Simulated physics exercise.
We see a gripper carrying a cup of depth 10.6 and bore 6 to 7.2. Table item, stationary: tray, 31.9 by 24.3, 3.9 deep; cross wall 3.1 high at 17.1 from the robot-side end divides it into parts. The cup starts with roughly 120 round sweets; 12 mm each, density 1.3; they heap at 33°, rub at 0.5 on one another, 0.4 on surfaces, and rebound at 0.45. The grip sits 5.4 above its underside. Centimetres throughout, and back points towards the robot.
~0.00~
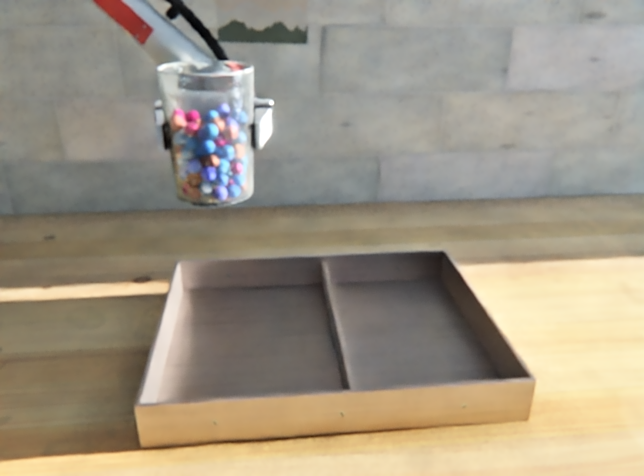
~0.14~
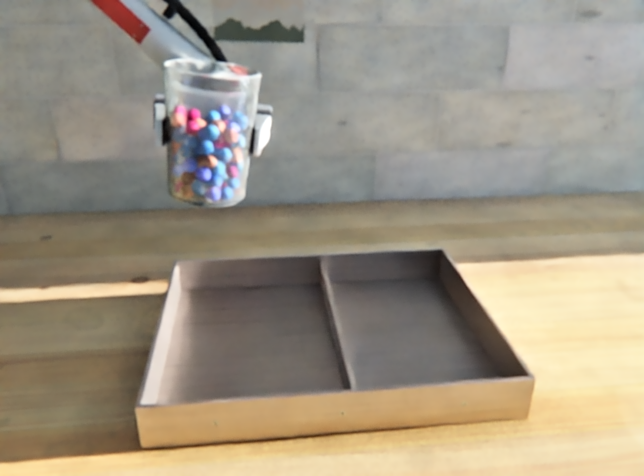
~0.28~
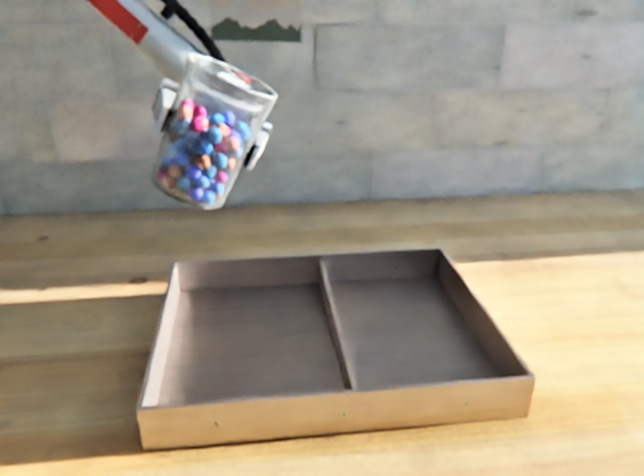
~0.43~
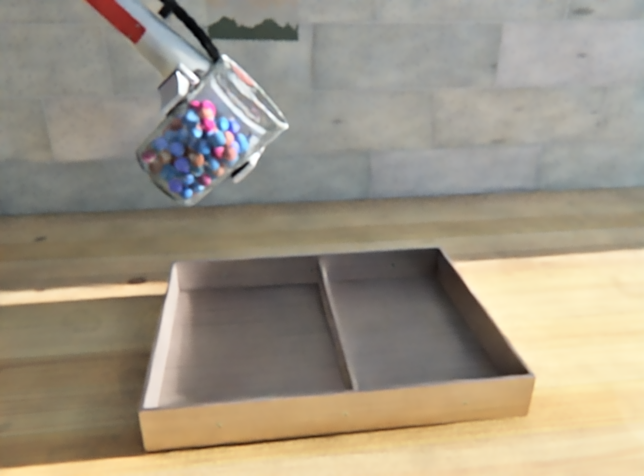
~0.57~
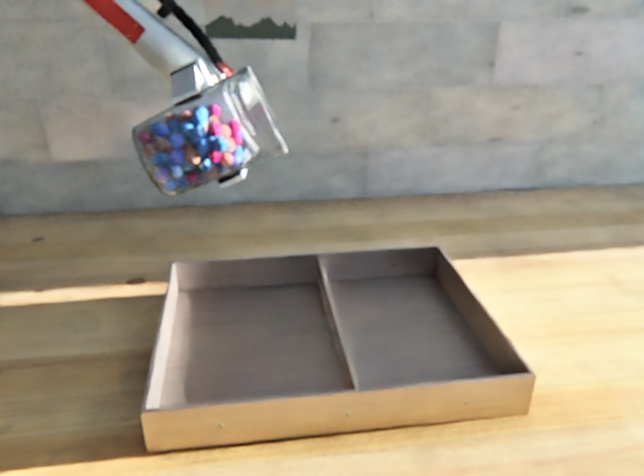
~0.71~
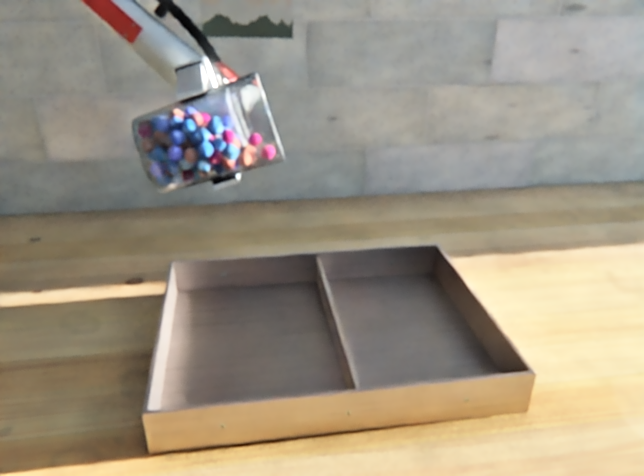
A clear cup of blue, pink, purple and orange beads hangs in a gripper at upper left, seen from the front and slightly above a wooden table by a grey brick wall. Below sits an empty, shallow tan tray with a brown-grey interior split by one divider. The gripper tilts the upright cup rightward until it lies nearly sideways, and the beads slide toward its rim.
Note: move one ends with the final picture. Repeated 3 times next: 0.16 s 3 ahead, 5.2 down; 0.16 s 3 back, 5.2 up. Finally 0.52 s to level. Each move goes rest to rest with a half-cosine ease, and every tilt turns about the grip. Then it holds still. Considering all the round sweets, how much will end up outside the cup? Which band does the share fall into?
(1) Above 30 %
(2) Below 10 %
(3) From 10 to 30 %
Below 10 %.
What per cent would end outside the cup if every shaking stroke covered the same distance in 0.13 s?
In that case around 10 per cent.
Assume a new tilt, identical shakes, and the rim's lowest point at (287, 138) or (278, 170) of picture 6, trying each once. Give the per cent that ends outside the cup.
0 % and 20 %.
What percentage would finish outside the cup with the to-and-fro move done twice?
Result: Approximately 0 per cent.
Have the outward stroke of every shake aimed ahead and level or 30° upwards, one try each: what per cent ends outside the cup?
Near 50 and 70 percent respectively.
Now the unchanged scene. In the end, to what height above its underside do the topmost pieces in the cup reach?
Around 9.0 cm above the underside.
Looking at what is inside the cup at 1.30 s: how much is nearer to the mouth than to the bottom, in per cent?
Some 30 percent is in that half.
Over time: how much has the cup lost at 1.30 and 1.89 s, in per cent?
At the first time about 0 per cent, at the second about 0 per cent.
After 1.30 s, tilted 74° forward, highest piece 23 above the table; 118 in the cup, 1 in the robot-side part.
After 1.89 s, tilted 45° forward, highest piece 24 above the table; 118 in the cup, 1 in the robot-side part.
After 2.39 s, level, highest piece 27 above the table; 118 in the cup, 1 in the robot-side part.
After 3.44 s, level, highest piece 27 above the table; 118 in the cup, 1 in the robot-side part.
In the end, 118 in the cup, 1 in the robot-side part. That is 1 % outside the cup.
